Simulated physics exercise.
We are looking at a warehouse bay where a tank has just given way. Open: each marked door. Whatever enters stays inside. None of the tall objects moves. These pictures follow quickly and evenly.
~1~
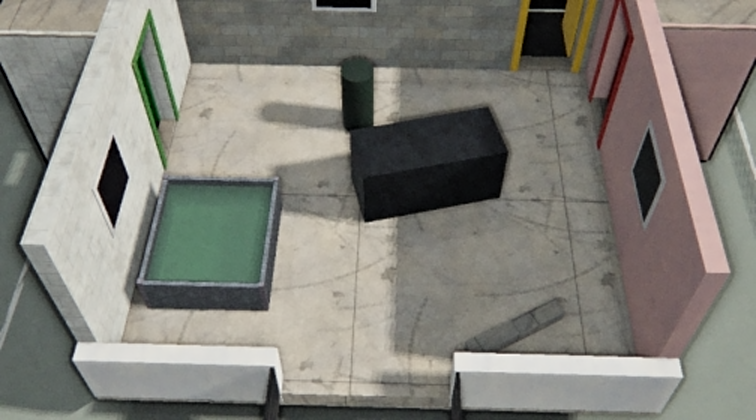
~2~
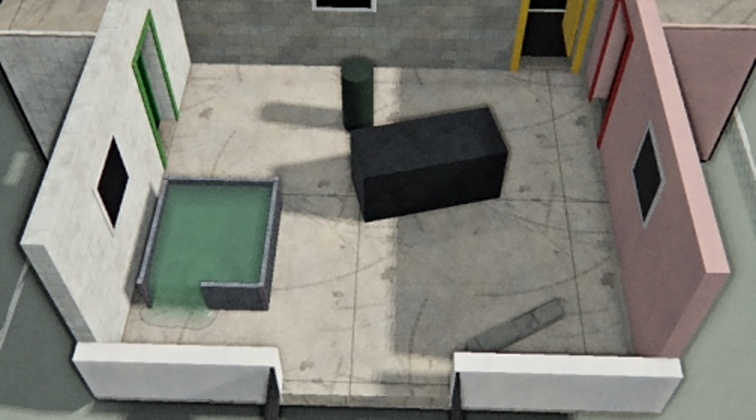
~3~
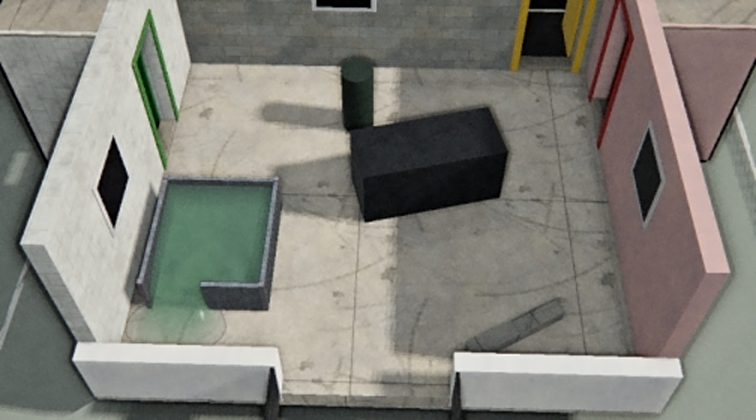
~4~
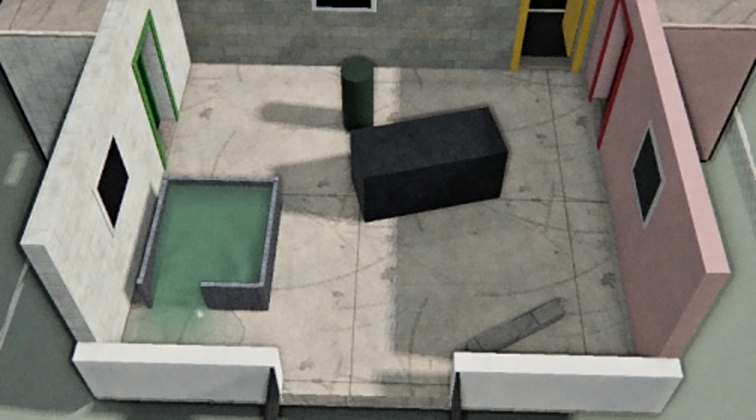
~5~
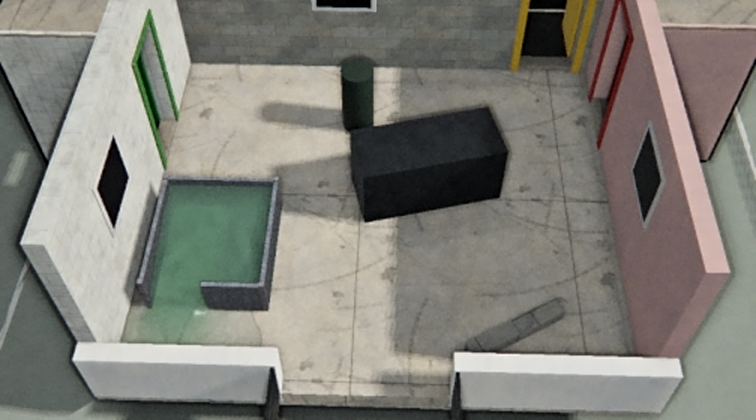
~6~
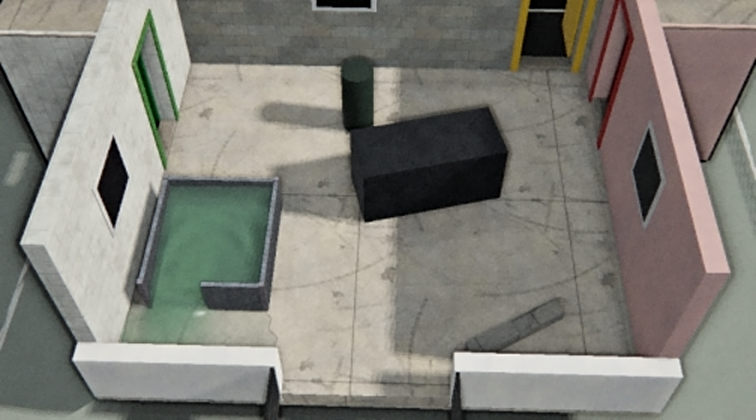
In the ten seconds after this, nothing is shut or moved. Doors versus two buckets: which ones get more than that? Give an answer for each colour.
The green door never exceeds two buckets, the yellow door never exceeds two buckets, the red door never exceeds two buckets.
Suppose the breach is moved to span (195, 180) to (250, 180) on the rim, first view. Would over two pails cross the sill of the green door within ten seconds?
Well, green door overshoots, as it turns out.
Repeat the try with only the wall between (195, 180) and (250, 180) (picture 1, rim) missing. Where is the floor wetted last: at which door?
It would be the red door.
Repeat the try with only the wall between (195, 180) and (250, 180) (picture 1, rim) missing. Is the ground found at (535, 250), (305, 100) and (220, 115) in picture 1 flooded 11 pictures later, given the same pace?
Respectively: Parched, drenched and drenched.
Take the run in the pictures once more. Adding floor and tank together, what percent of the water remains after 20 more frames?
Estimate: Near 98 %.
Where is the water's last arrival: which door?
Observed: The yellow one.
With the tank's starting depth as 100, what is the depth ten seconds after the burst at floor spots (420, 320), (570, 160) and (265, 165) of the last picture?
Around 4, 6 and 2 %.
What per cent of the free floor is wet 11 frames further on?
That comes to about 20 per cent.
A moment on, water covers 10 % of the floor; the green door not reached, the yellow door not reached, the red door not reached.
Next, water covers 20 % of the floor; the green door not reached, the yellow door not reached, the red door not reached.
Then, water covers 45 % of the floor; the green door wet at the sill, nothing in, the yellow door not reached, the red door not reached.
Later, water covers 60 % of the floor; the green door wet at the sill, nothing in, the yellow door not reached, the red door wet at the sill, nothing in.
In the end, water covers 80 % of the floor; the green door wet at the sill, nothing in, the yellow door wet at the sill, nothing in, the red door wet at the sill, nothing in.
